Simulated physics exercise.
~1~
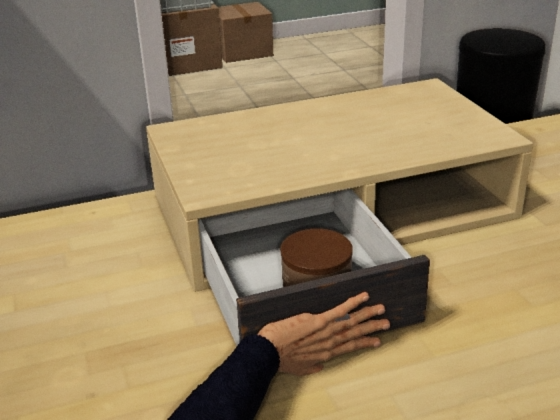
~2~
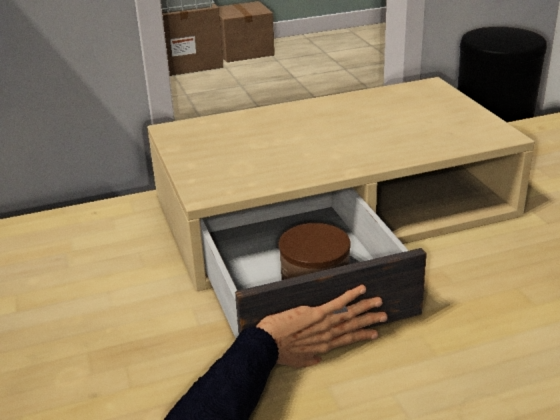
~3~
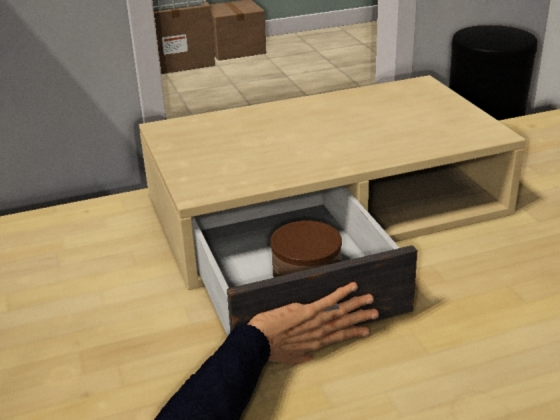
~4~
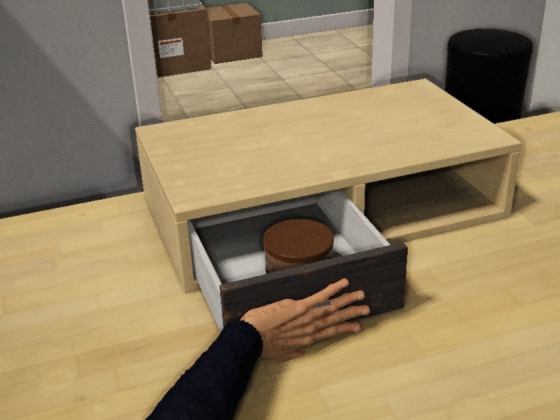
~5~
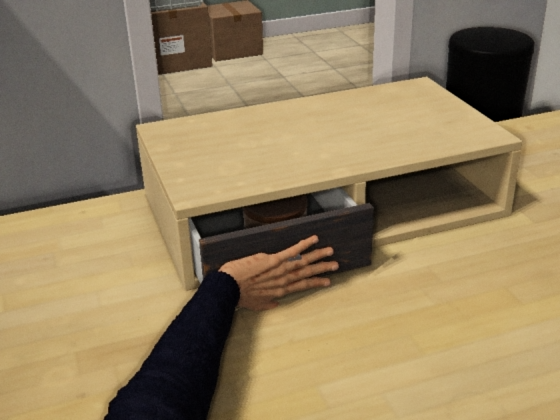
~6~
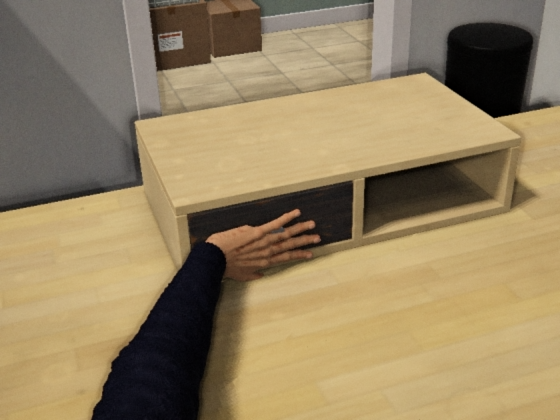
In this clip, a hand in a dark sleeve rests against the dark front of an open drawer holding a round brown tub in a low wooden cabinet, then pushes it inward, hiding the tub, until the drawer is fully closed.
